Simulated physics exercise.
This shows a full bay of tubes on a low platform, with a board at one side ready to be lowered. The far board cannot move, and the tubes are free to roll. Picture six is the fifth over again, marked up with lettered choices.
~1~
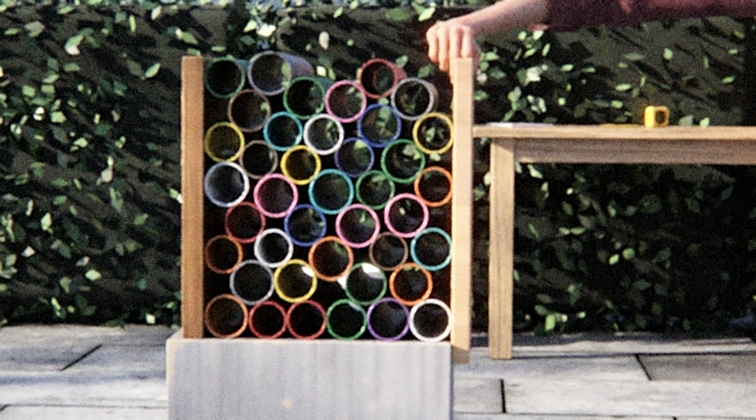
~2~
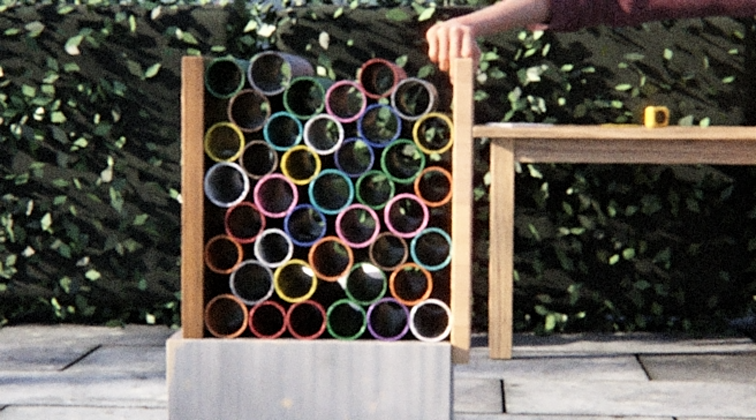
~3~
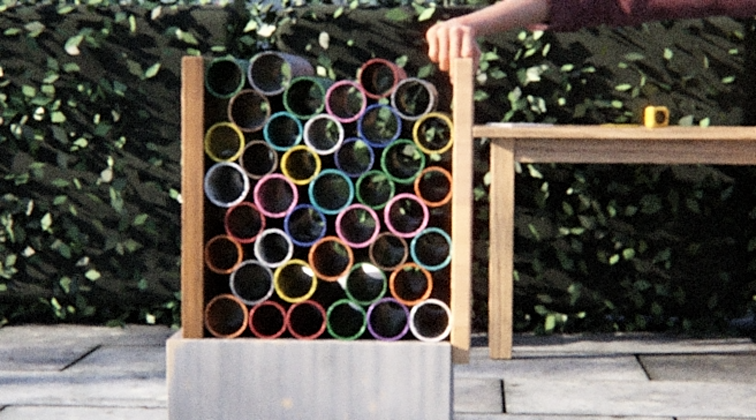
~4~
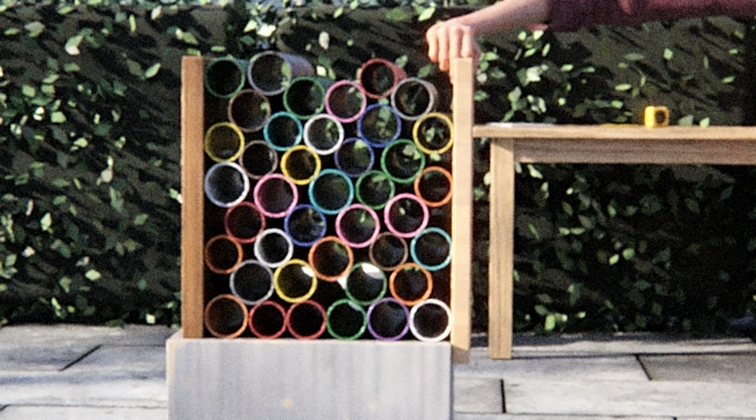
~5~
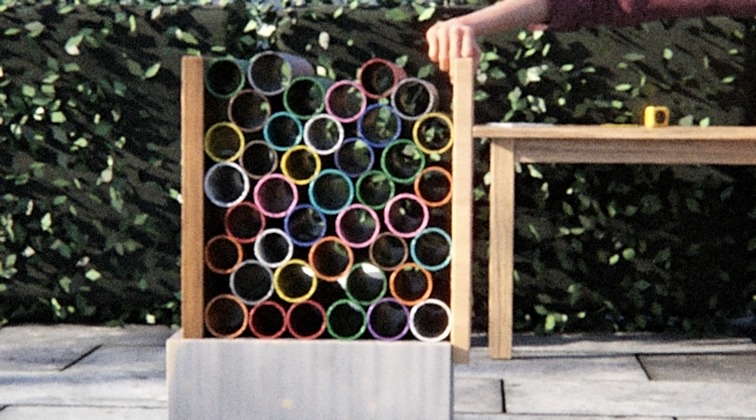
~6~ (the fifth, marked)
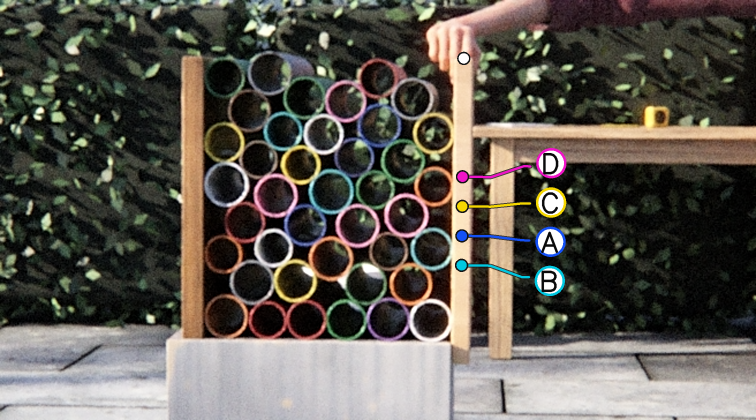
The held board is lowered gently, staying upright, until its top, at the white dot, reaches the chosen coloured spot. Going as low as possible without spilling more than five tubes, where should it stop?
The last mark within the limit is C.
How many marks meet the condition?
Two of the four.
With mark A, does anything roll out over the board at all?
Yes.
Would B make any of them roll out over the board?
At B: Yes.
On the copy, A at (462, 236); B at (462, 265); C at (462, 206); D at (463, 177); the white dot at (464, 58).
On C. First, top of the board (454, 125).
Then, top of the board (453, 199).
Finally, top of the board (453, 206), three out over the board.
By contrast, A more than five out over the board; B more than five out over the board; D two out over the board.
